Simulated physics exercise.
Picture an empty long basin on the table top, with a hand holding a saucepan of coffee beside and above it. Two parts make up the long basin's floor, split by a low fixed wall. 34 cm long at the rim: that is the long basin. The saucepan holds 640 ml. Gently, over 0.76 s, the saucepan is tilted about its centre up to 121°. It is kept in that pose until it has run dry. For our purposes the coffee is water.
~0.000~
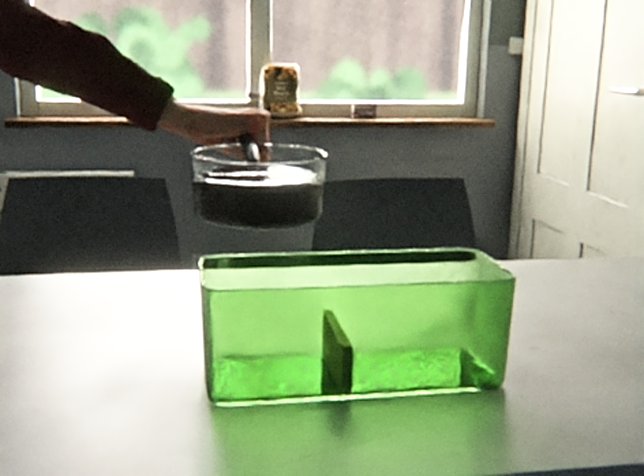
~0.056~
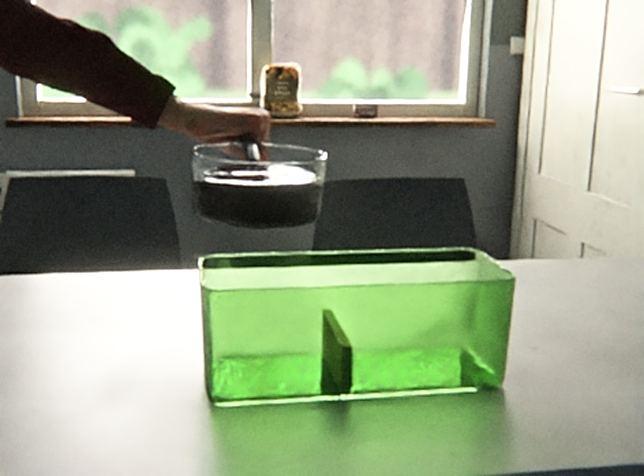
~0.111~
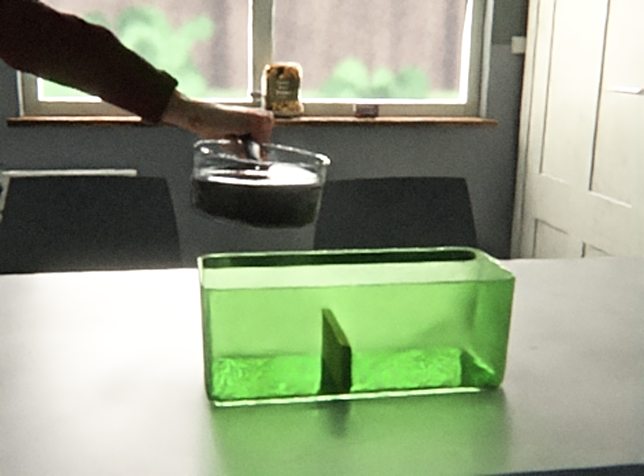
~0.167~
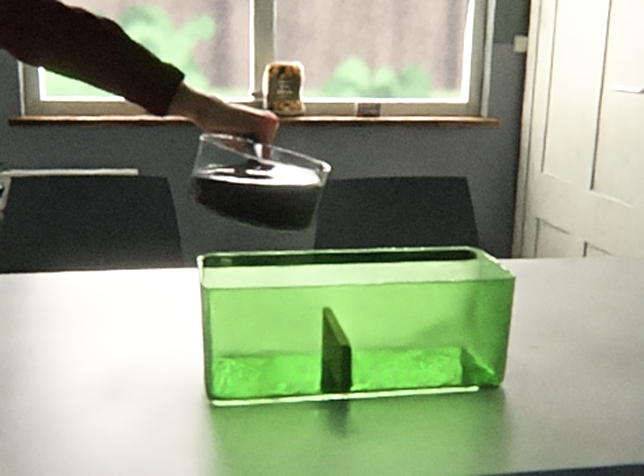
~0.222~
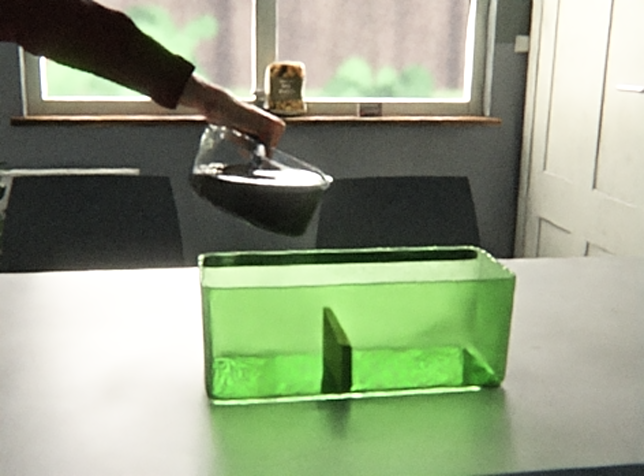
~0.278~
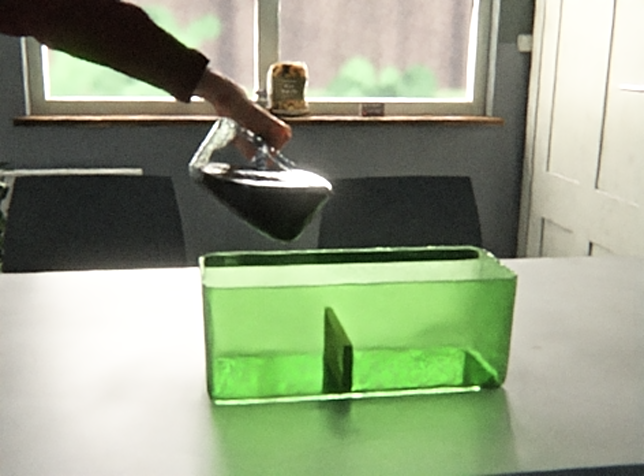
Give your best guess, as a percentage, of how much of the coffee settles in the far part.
I would say 63 per cent of it settles there.
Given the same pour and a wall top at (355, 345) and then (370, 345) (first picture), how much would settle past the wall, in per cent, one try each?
50 per cent first, 30 per cent second.
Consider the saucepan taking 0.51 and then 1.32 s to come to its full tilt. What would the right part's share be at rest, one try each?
Try 1: 50 %; try 2: 70 %.
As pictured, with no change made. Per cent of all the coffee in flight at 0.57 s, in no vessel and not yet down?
Near 18 per cent at that time.
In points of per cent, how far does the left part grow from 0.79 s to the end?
That is roughly 2 in a hundred of the whole.
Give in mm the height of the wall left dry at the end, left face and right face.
Looks like roughly 46 mm on the left and roughly 40 mm on the right.
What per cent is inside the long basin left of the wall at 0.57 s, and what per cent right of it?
Around 14 on the left side and 50 on the right side.
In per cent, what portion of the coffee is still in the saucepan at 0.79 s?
Around 1 in a hundred is still there.
After 0.57 s the tilt is 104° and 18 per cent is still to pour, 14 is left of the wall and 50 right of it.
After 0.79 s the tilt is 121° and 1 per cent is still to pour, 34 is left of the wall and 63 right of it.
After 1.01 s the tilt is 121° and 0 per cent is still to pour, 37 is left of the wall and 63 right of it.
After 1.26 s the tilt is 121° and 0 per cent is still to pour, 37 is left of the wall and 63 right of it.
In the end 37 per cent lies left of the wall, 63 right of it and 0 outside.
